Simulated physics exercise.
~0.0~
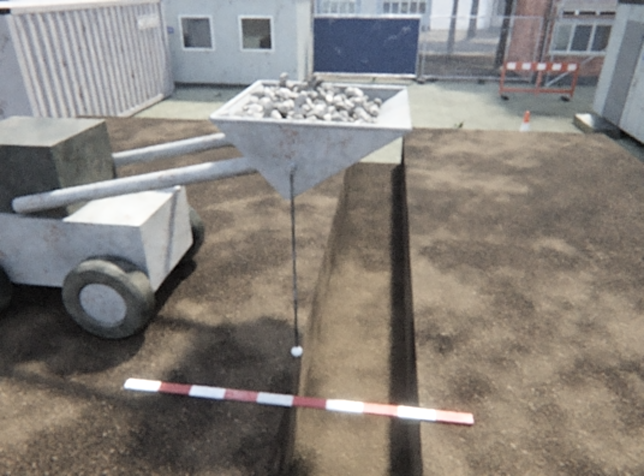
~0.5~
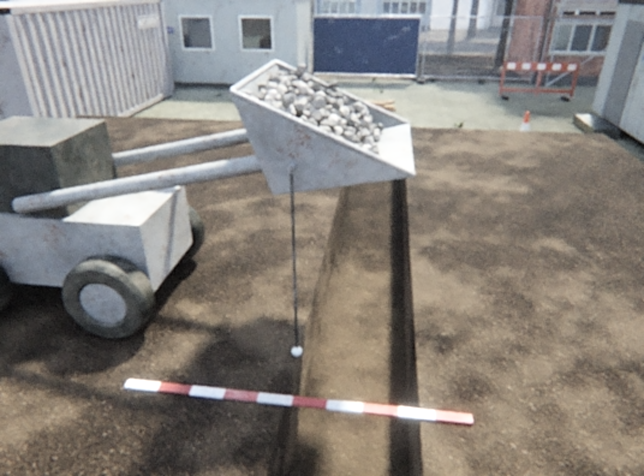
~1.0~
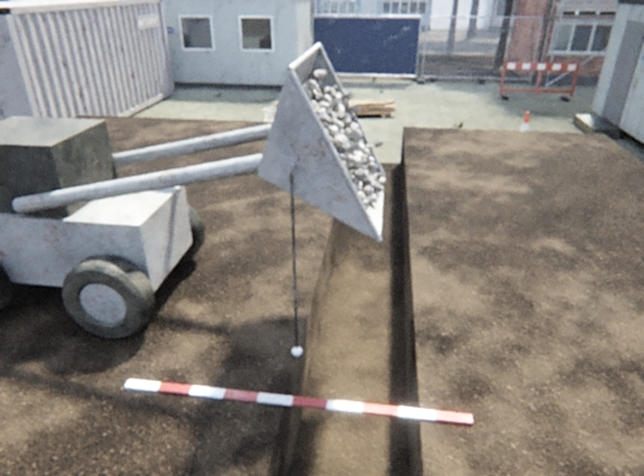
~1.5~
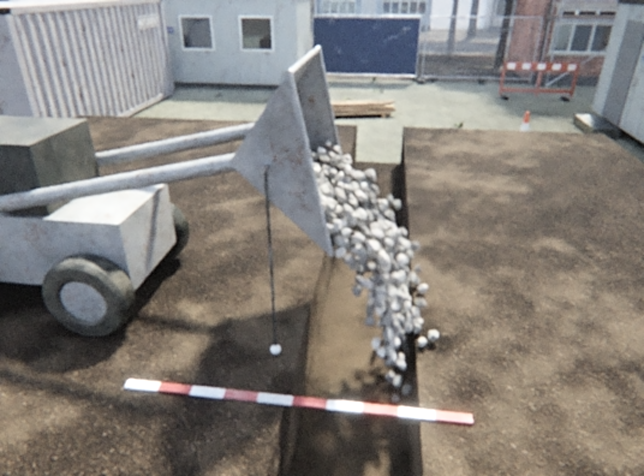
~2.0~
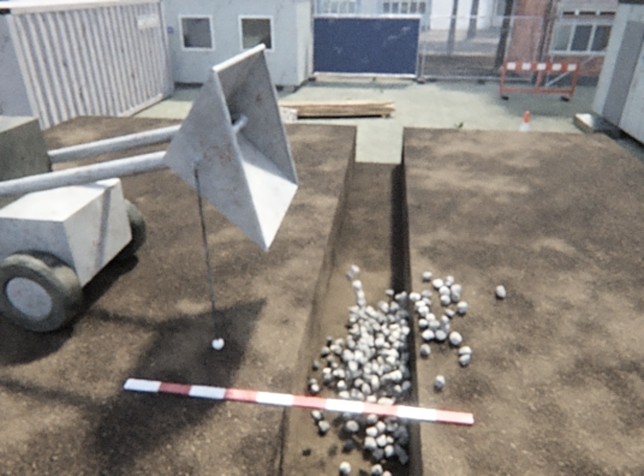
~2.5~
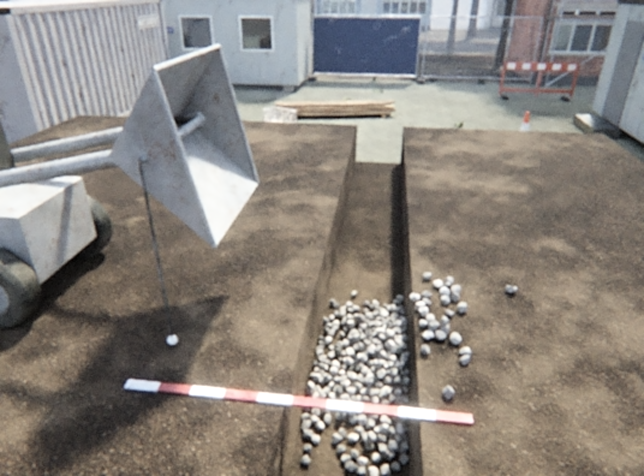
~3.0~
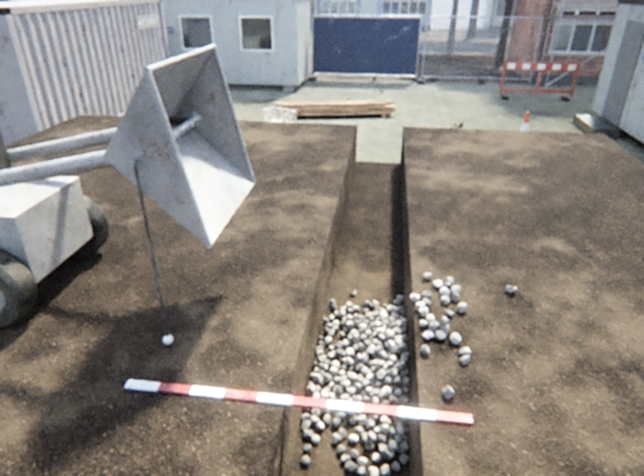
A loader tips its bucket, pours grey stones mostly into a trench, and backs away left.
